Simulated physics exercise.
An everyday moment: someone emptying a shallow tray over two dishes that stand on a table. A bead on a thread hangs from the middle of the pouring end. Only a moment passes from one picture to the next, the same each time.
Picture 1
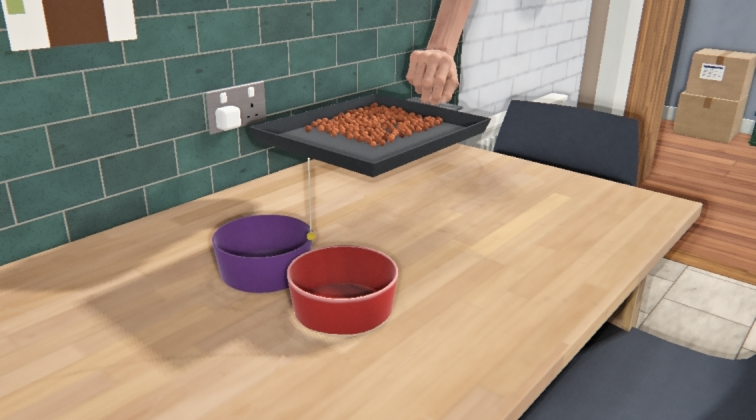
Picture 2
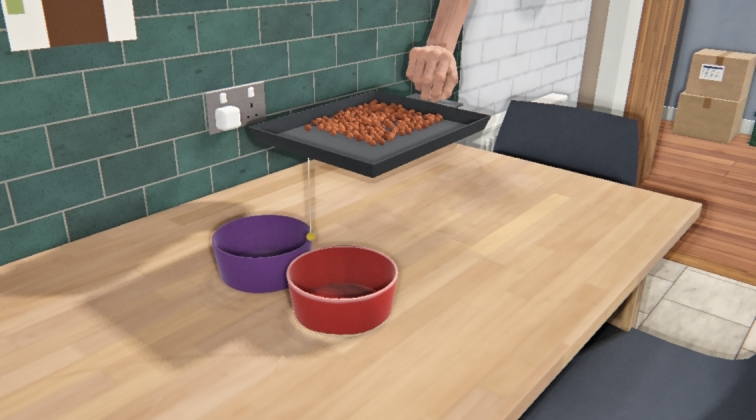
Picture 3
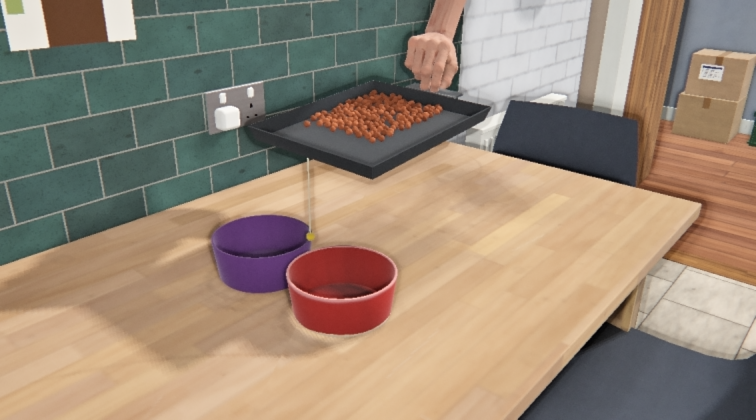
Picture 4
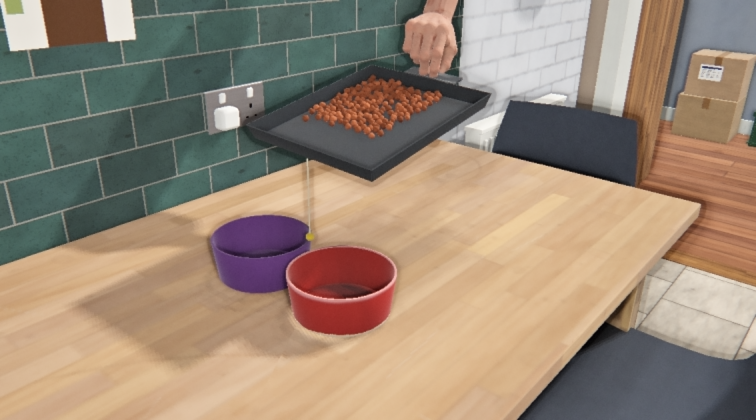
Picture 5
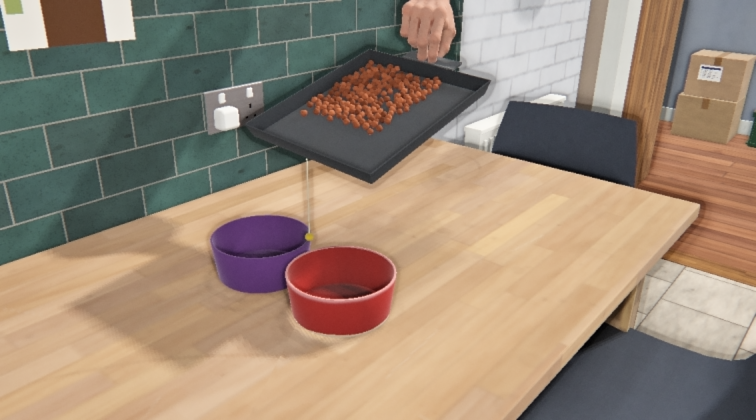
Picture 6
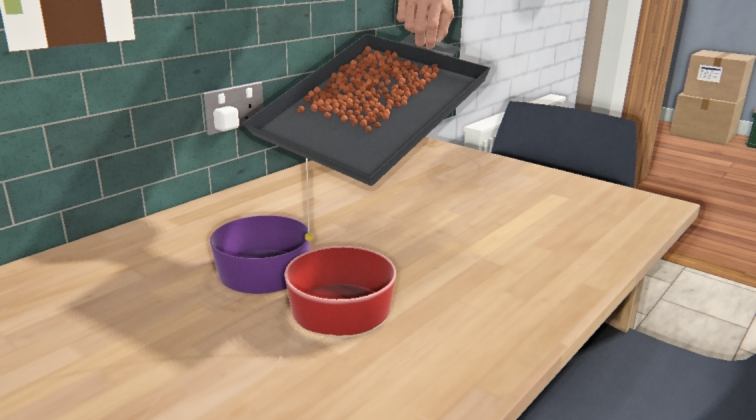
A hand tilting a dark tray of reddish-brown pellets, raising its far side above purple and red bowls on a wooden table.
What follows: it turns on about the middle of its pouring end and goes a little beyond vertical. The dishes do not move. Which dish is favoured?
Fuller: The right-hand dish.
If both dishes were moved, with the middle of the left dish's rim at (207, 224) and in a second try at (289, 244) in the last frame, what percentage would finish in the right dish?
About 30 and 50 per cent.
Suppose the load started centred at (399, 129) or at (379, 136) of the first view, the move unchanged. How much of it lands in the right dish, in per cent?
Roughly 90 per cent, and 80 per cent.
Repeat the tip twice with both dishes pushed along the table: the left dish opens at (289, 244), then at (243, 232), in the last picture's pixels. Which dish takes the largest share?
In turn: Right; the right dish.
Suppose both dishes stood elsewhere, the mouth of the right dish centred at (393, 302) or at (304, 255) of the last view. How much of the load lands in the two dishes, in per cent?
About 80 and 40 per cent.
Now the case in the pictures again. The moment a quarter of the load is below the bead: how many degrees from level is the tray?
Around 75° of tilt.
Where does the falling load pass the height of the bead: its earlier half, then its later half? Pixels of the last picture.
The first part at (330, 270); the rest at (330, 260).
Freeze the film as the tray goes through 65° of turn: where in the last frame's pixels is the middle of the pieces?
Roughly at (330, 168).
Shortly afterwards, tray tipped steeply; the bulk on the tray; only a few in the right dish; near a quarter in the air.
Next, tray tipped past a quarter turn; a little on the tray; near half in the right dish; only a few in the left dish; near a quarter outside both; a little in the air.
Some moments later, tray tipped past a quarter turn; the bulk in the right dish; only a few in the left dish; near a quarter outside both.
In the end, tray tipped past a quarter turn; the bulk in the right dish; only a few in the left dish; near a quarter outside both.
